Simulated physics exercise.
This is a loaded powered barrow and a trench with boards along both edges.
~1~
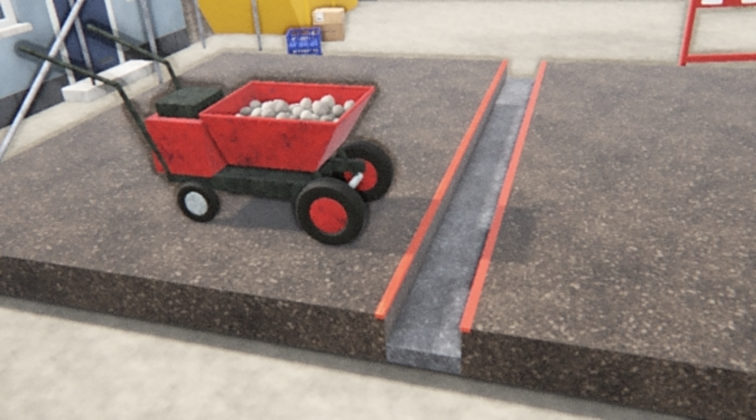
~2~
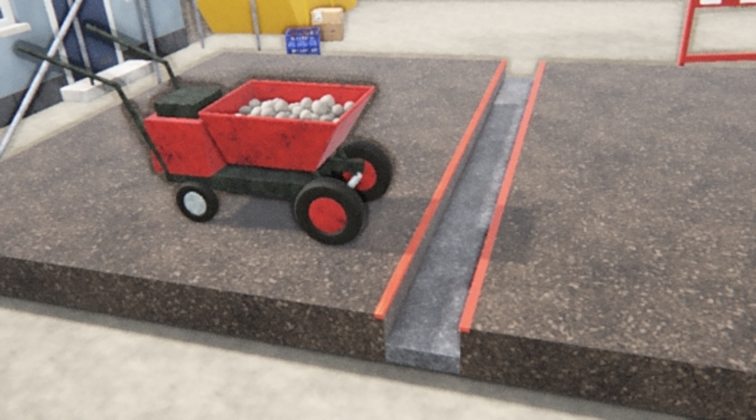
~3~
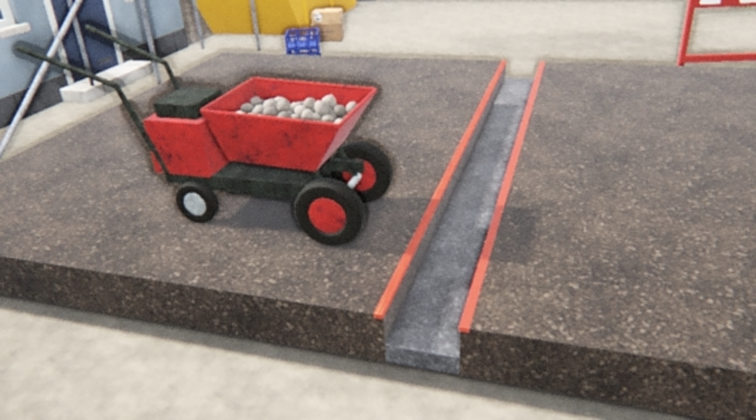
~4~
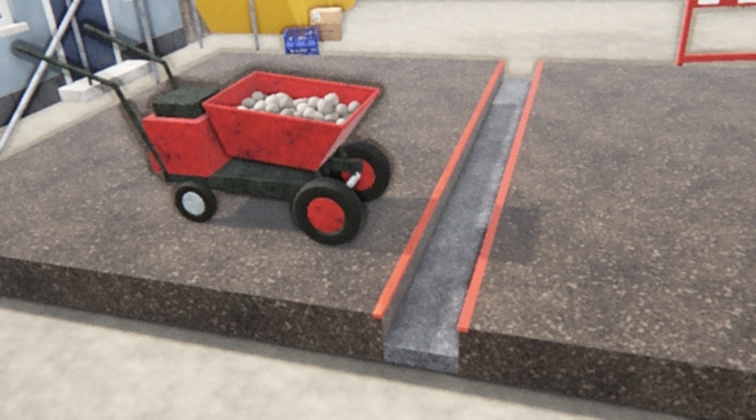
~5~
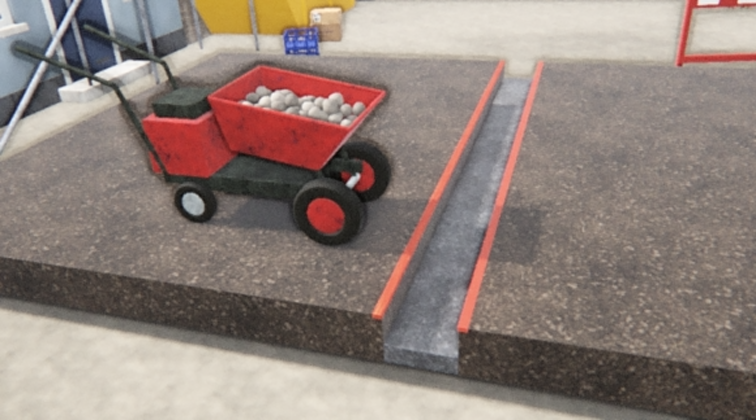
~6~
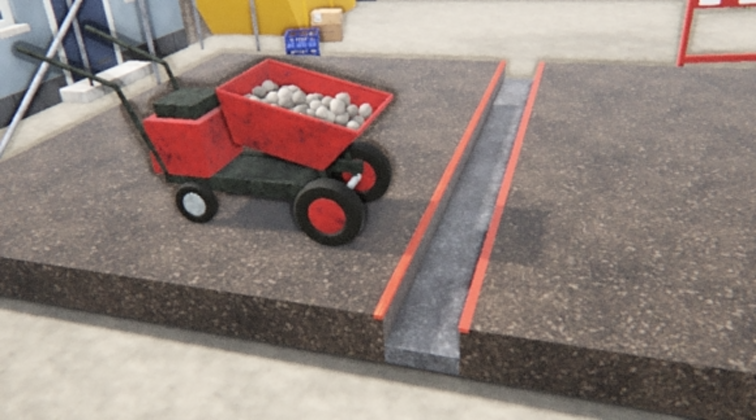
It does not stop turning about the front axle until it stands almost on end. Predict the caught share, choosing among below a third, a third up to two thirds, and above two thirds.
The caught share is above two thirds.
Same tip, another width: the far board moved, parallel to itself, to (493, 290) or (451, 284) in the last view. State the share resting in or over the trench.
100 %, 50 %.
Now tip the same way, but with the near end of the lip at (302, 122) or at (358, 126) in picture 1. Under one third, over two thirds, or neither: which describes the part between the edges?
First spot: Over two thirds; second spot: In the middle band.
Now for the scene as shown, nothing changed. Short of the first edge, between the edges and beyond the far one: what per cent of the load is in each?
Short about 0 %, between about 85 %, beyond about 15 %.
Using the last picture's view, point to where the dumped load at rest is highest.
My guess for the top is about pixel (528, 234).
Just after the last frame, skip tipped steeply; every one in the skip.
A moment on, skip tipped steeply; almost all in the skip; just a few in or heaped over the trench; about a tenth falling.
Further on, skip tipped right over; roughly a third in the skip; roughly half in or heaped over the trench; about a tenth beyond it; just a few falling.
When it is over, skip tipped right over; the larger part in or heaped over the trench; roughly a quarter beyond it.
